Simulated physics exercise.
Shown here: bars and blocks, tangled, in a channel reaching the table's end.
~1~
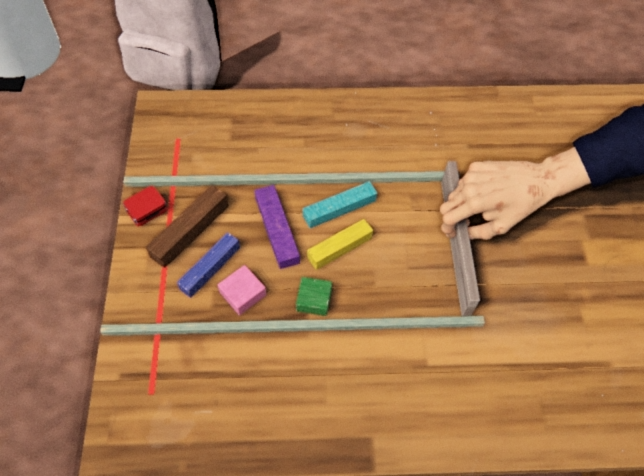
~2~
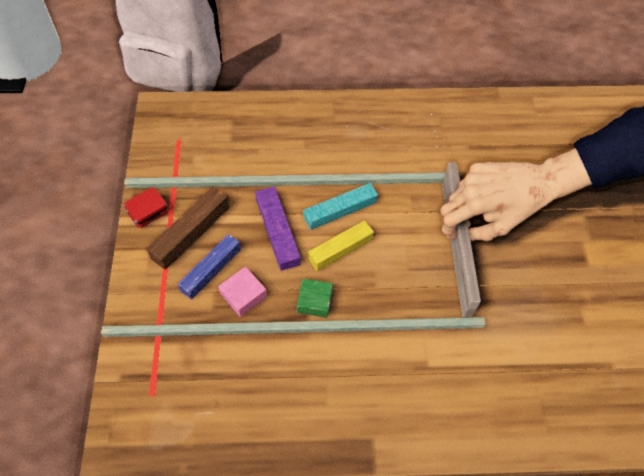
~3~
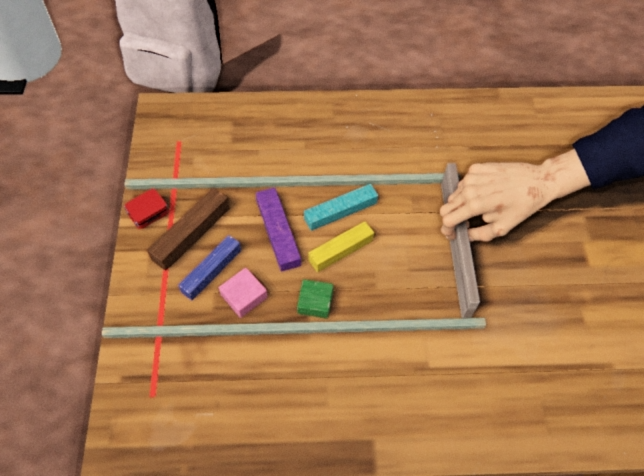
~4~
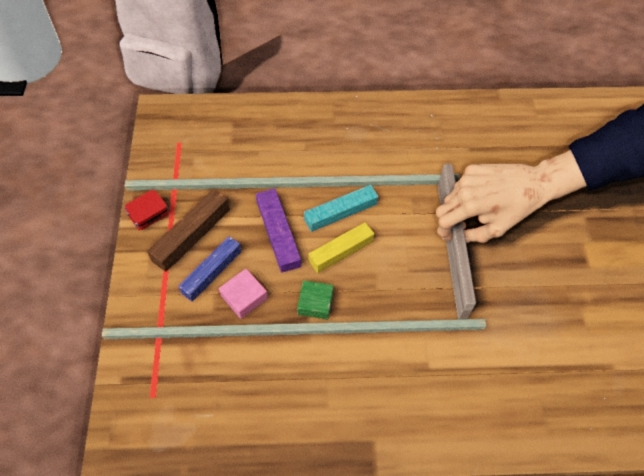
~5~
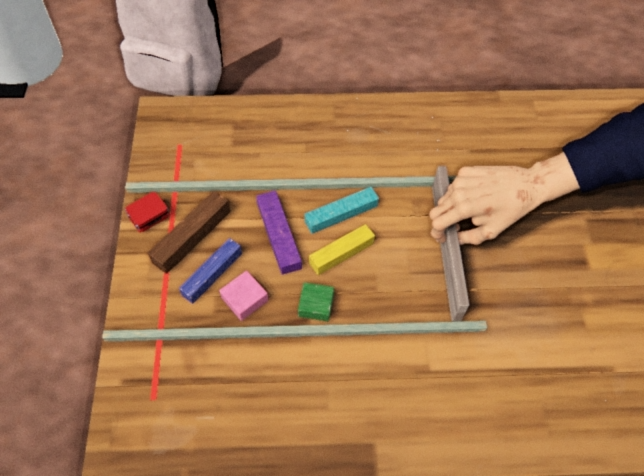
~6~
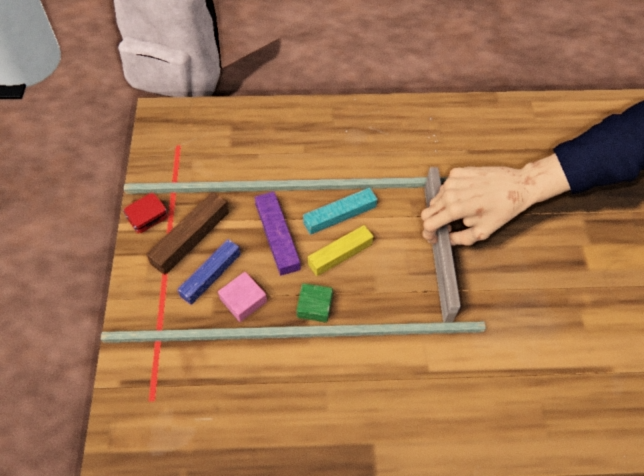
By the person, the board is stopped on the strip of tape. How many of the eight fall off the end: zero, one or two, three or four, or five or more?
The number going over the edge will be three or at most four.
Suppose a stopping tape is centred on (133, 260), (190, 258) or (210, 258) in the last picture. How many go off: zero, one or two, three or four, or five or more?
Falls: Five or over; one to two; none at all.
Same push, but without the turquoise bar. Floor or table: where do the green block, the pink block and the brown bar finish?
Well, the green block is left in place, the pink block is left in place and the brown bar topples off.
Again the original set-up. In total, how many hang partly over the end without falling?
That comes to 2 of them.
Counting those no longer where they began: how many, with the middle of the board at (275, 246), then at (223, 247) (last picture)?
The first number is 7, the next one 8.
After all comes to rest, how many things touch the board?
The answer is 2.
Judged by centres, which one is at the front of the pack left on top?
It's the pink block that is foremost.
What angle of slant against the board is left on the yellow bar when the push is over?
Angle: Roughly 0 degrees.
A little later, none off yet; red case at rest near (147, 214); brown bar at rest near (189, 233); blue bar at rest near (210, 272).
Next, none off yet; red case at rest near (147, 214); brown bar at rest near (181, 230); blue bar shifted a little near (189, 287).
Later still, none off yet; red case shifted about its own width near (120, 210); brown bar shifted about its own width near (134, 223); blue bar shifted about its own width near (125, 293).
When it is over, the number that fall off is three or four; down, blue bar, brown bar and red case.
